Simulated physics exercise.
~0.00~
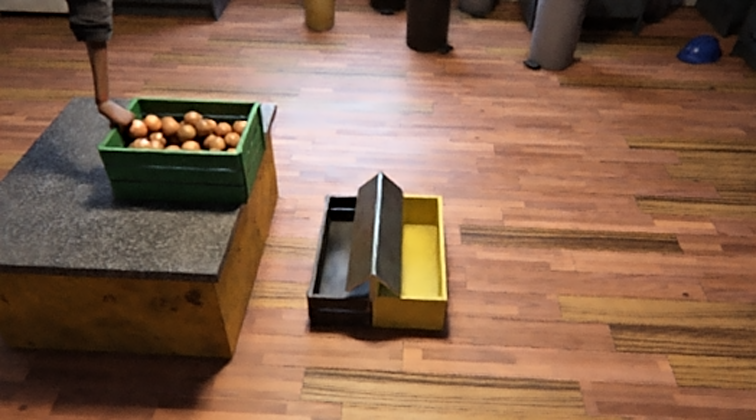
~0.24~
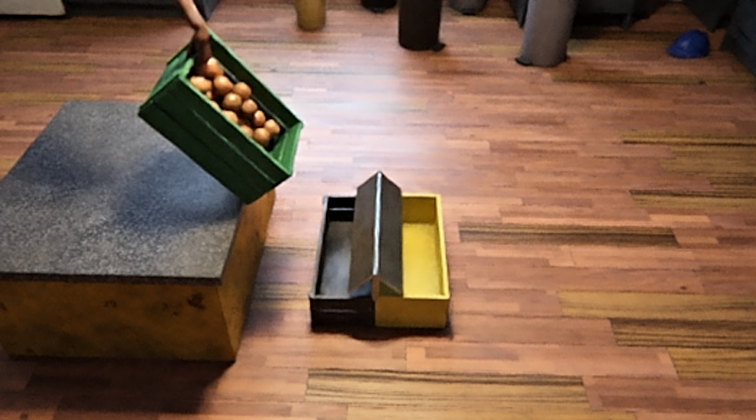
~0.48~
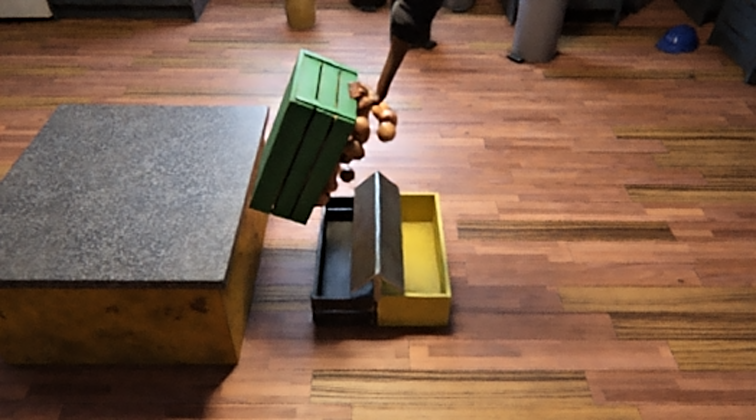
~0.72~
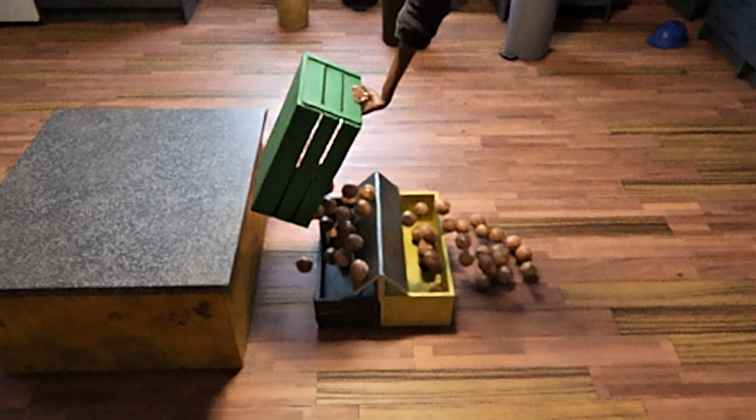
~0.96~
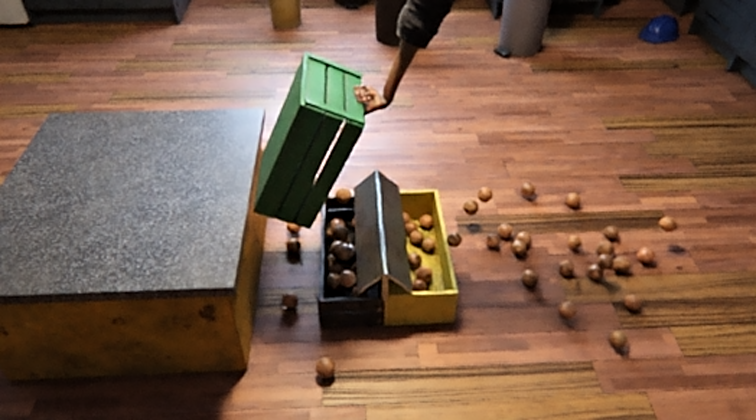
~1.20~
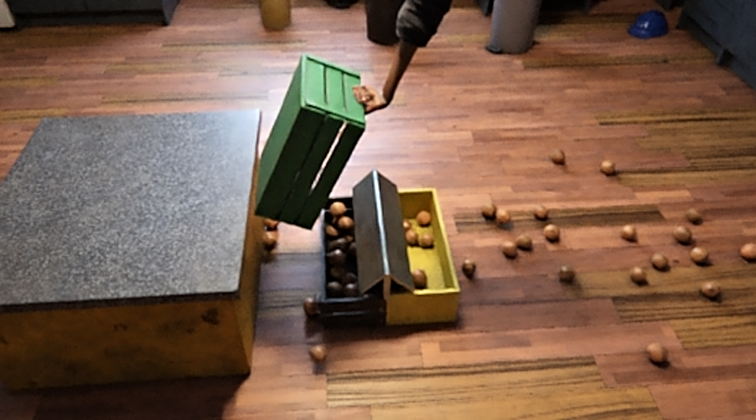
On a wood-plank floor, a green crate full of round, brown onions sits on a speckled grey-topped bench, a hand at its far edge, with a black tub and a yellow tub to the right, divided by a dark ridge. The hand lifts and tips the crate rightward over the bench edge. It swings past upright, and the onions begin to spill out. They tumble onto the ridge and into both tubs, while many fly beyond the yellow one. The crate stays tilted as strays scatter rightward across the floor. Finally, onions lie in both tubs, with a few near the bench.
